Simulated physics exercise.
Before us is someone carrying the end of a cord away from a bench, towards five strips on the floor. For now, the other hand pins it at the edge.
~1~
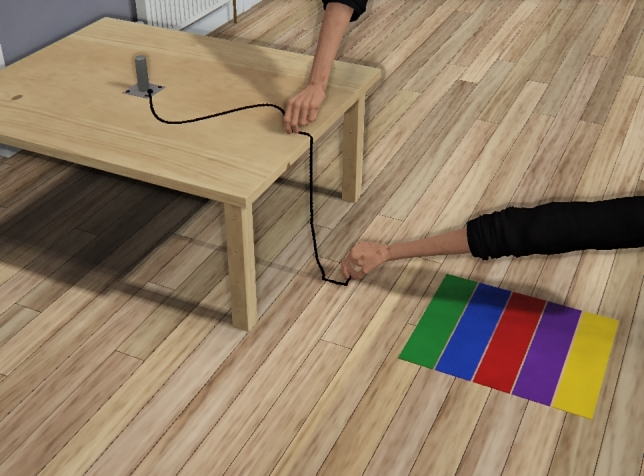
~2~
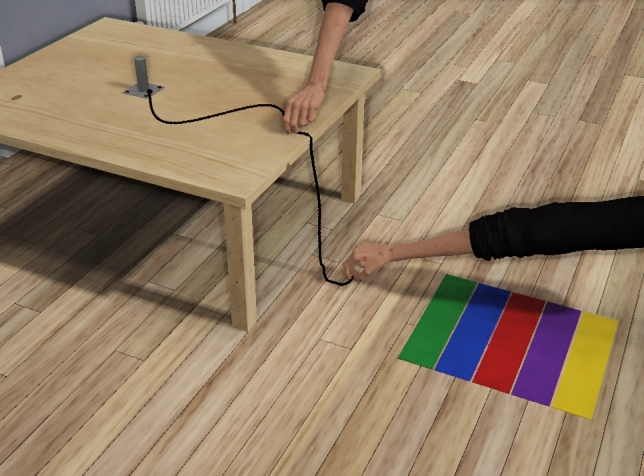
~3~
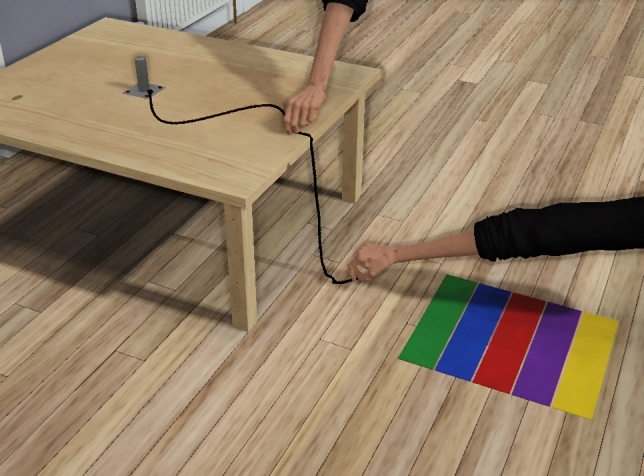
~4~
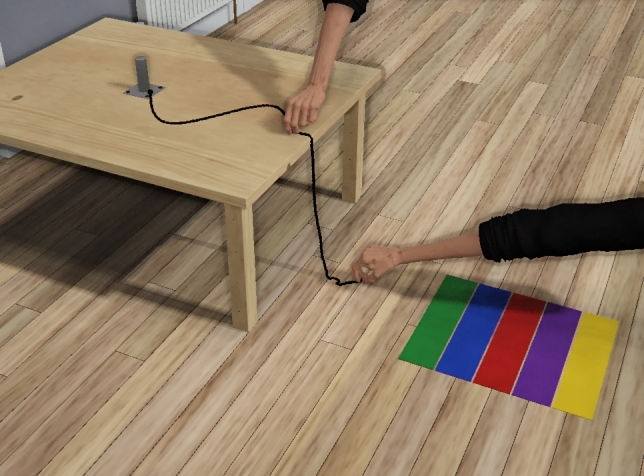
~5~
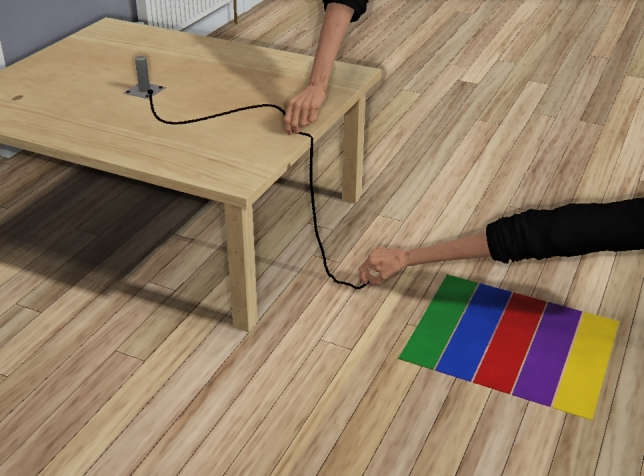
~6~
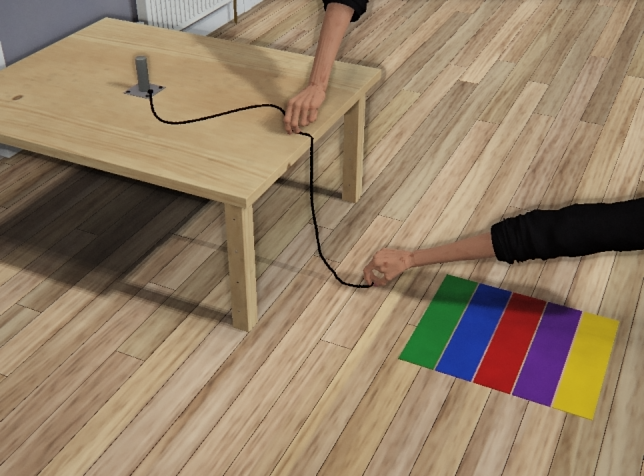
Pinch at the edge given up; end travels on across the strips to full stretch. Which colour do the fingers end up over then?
They end up over the purple strip.
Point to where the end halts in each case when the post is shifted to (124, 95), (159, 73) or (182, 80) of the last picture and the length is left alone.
In order, the pixels are (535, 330), (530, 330) and (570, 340).
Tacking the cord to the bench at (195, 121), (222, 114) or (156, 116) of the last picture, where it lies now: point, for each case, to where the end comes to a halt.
Those spots come out as (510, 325), (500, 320) and (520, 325).
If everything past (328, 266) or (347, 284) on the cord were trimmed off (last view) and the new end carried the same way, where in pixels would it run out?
Pixel positions, in order: (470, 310), (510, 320).
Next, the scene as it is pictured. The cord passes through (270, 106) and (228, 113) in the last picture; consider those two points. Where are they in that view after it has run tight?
At (306, 134), then (266, 123).
A little later, end near (478, 313); over blue.
Next, end near (523, 326); over red.
When it is tight, end near (550, 334); over purple. It gets as far as the purple strip.
